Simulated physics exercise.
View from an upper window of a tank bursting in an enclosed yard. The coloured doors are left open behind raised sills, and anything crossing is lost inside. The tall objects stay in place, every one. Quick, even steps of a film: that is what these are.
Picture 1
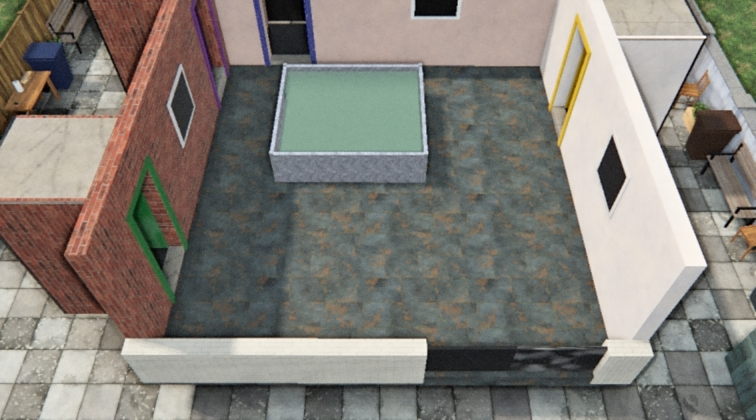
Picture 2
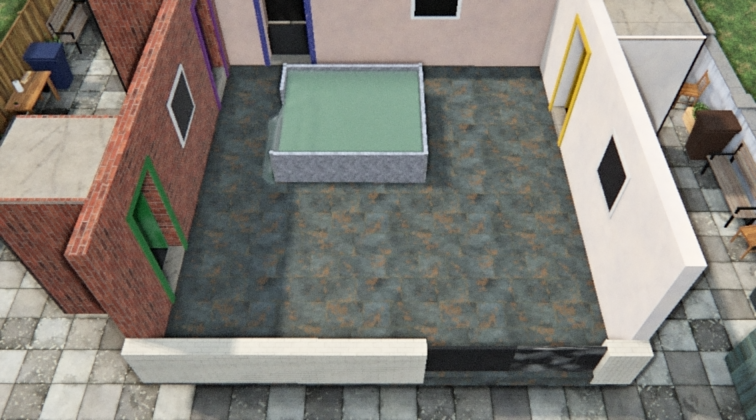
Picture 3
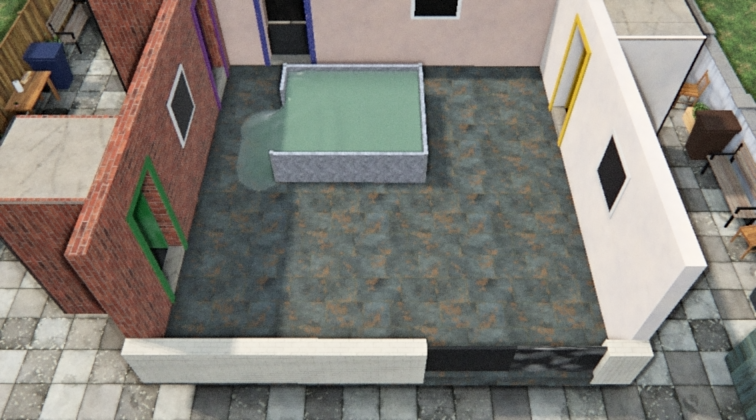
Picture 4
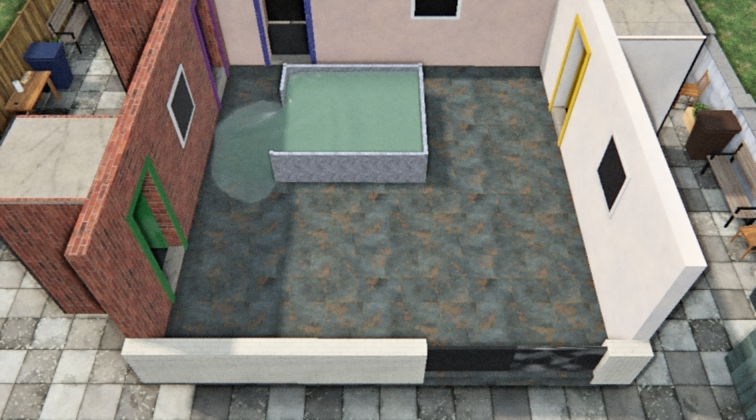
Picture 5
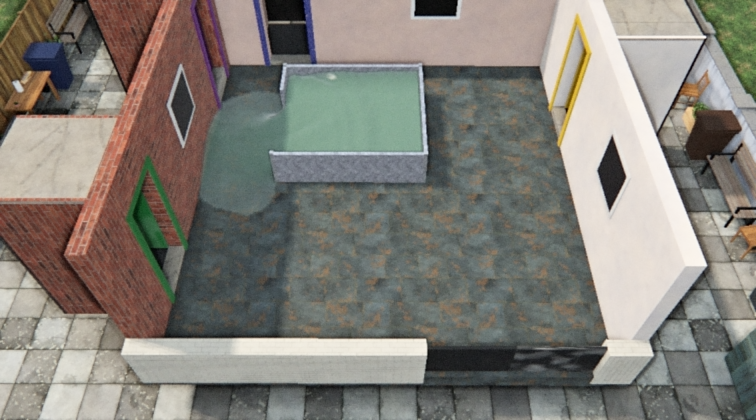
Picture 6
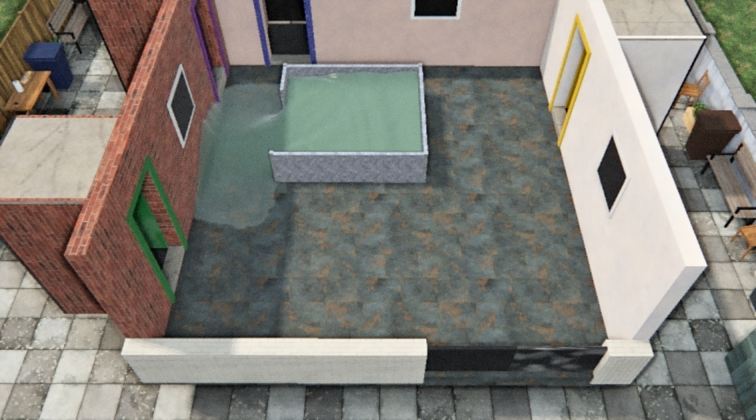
Water pours from a gap in the tank's left side and spreads across the yard floor.
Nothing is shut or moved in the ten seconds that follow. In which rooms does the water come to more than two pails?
Behind the purple door, two pails or fewer; behind the blue door, more than two pails; behind the green door, two pails or fewer; behind the yellow door, two pails or fewer.
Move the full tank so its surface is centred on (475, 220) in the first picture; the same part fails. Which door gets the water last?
The yellow door, that's the one.
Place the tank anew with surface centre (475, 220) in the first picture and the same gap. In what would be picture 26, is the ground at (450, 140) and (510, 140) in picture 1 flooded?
The first spot is left dry and the second is left dry.
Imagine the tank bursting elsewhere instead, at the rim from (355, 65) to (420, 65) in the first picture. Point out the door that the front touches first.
First: The blue one.
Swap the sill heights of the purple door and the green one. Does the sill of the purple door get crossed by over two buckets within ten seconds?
The purple one exceeds the limit.
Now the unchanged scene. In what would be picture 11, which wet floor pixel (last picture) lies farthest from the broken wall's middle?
Farthest reach: About (177, 286).
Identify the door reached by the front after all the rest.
My answer: The yellow-painted one.
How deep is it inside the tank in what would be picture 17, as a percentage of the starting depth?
Around 56 percent.
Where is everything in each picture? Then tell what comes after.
The open tank at (351, 110) is whole and still, in the first frame.
The front is at (268, 180), out from the gap at (282, 140), in the second frame.
The front is at (257, 115), out from the gap at (282, 141), in the third frame.
The front is at (233, 115), out from the gap at (282, 141), in the fourth frame.
Water pours out at (282, 142) and has run to (221, 105), in the fifth frame.
The front is at (195, 213), out from the gap at (282, 141), in the sixth frame.
A moment on, water covers 15 % of the floor; the purple door wet at the sill, nothing in, the blue door not reached, the green door wet at the sill, nothing in, the yellow door not reached.
Next, water covers 30 % of the floor; the purple door wet at the sill, nothing in, the blue door under two buckets in, the green door wet at the sill, nothing in, the yellow door not reached.
Then, water covers 50 % of the floor; the purple door wet at the sill, nothing in, the blue door over two buckets in, the green door wet at the sill, nothing in, the yellow door not reached.
Later, water covers 80 % of the floor; the purple door wet at the sill, nothing in, the blue door far over two buckets in, the green door wet at the sill, nothing in, the yellow door wet at the sill, nothing in.
In the end, water covers 100 % of the floor; the purple door wet at the sill, nothing in, the blue door far over two buckets in, the green door wet at the sill, nothing in, the yellow door wet at the sill, nothing in.
